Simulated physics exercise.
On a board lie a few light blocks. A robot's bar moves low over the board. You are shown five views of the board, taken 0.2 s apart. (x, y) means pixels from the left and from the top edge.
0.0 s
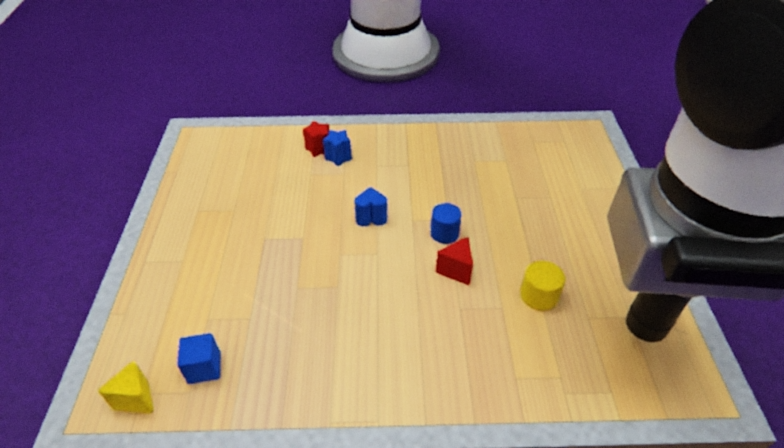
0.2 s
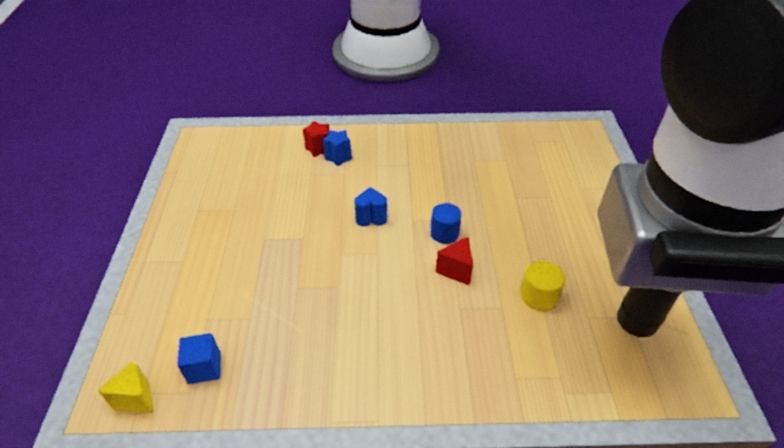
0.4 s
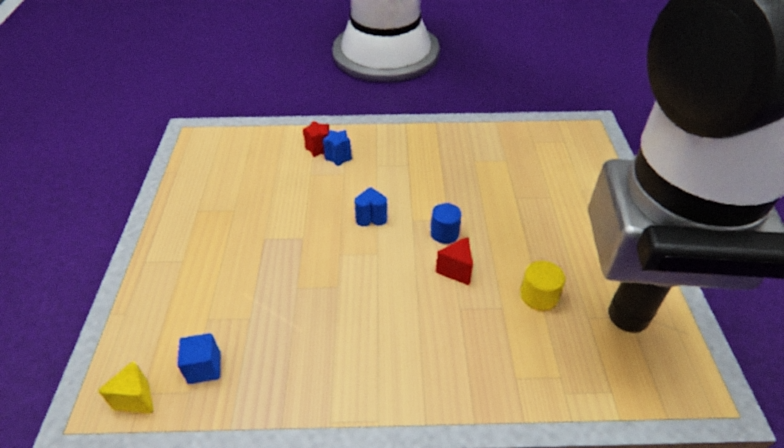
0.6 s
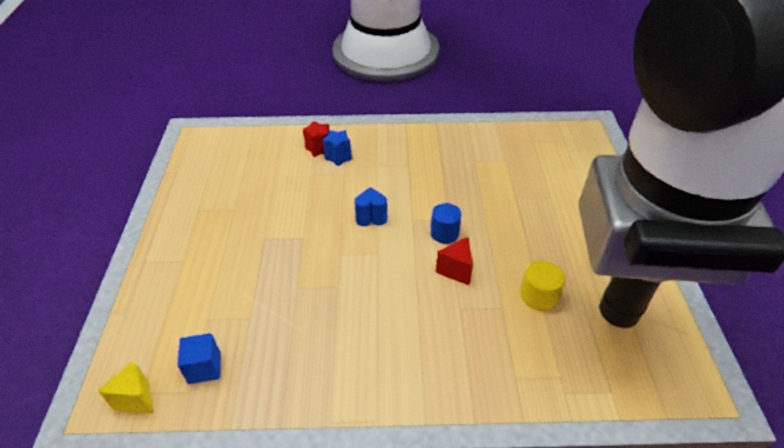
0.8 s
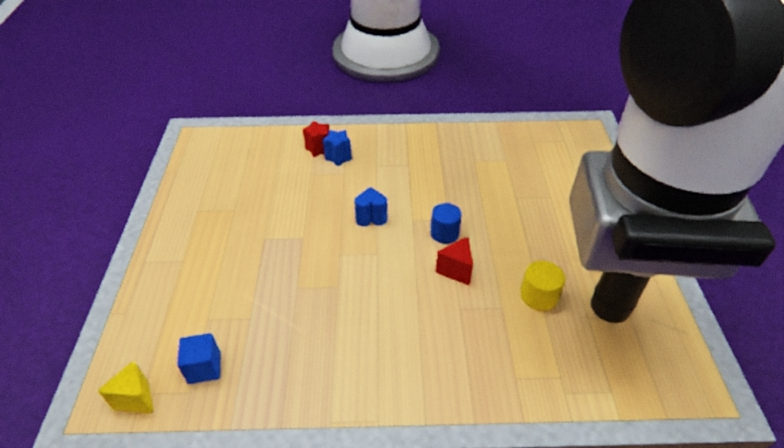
On a wooden board with scattered red, blue and yellow blocks, a robot arm's dark bar slides slightly left, touching nothing.
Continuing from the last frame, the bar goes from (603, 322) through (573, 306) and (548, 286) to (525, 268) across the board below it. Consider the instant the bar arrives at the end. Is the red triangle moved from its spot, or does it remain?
Still in place.
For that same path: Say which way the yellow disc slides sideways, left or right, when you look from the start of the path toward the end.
Towards the left-hand side.
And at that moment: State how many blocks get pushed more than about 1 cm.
Answer: 1.
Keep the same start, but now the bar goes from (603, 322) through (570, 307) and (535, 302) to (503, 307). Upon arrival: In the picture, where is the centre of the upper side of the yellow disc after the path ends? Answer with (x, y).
At pixel (486, 260).
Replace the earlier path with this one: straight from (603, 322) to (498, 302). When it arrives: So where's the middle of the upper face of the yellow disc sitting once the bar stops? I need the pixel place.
Pixel (498, 252).
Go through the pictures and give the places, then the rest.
Bar tip at (646, 326); block tops, red triangle at (459, 250); yellow disc at (546, 275), in the first picture.
Bar at (637, 321); blocks unchanged, in the second picture.
Bar at (628, 317); blocks unchanged, in the third picture.
Bar at (619, 312); blocks unchanged, in the fourth picture.
Bar at (610, 308); red triangle at (459, 250); yellow disc at (546, 275), in the fifth picture.
On the path given first. Halfway along, bar at (565, 281); yellow disc at (528, 267).
At the end, bar at (529, 253); red triangle in place; yellow disc at (496, 255).
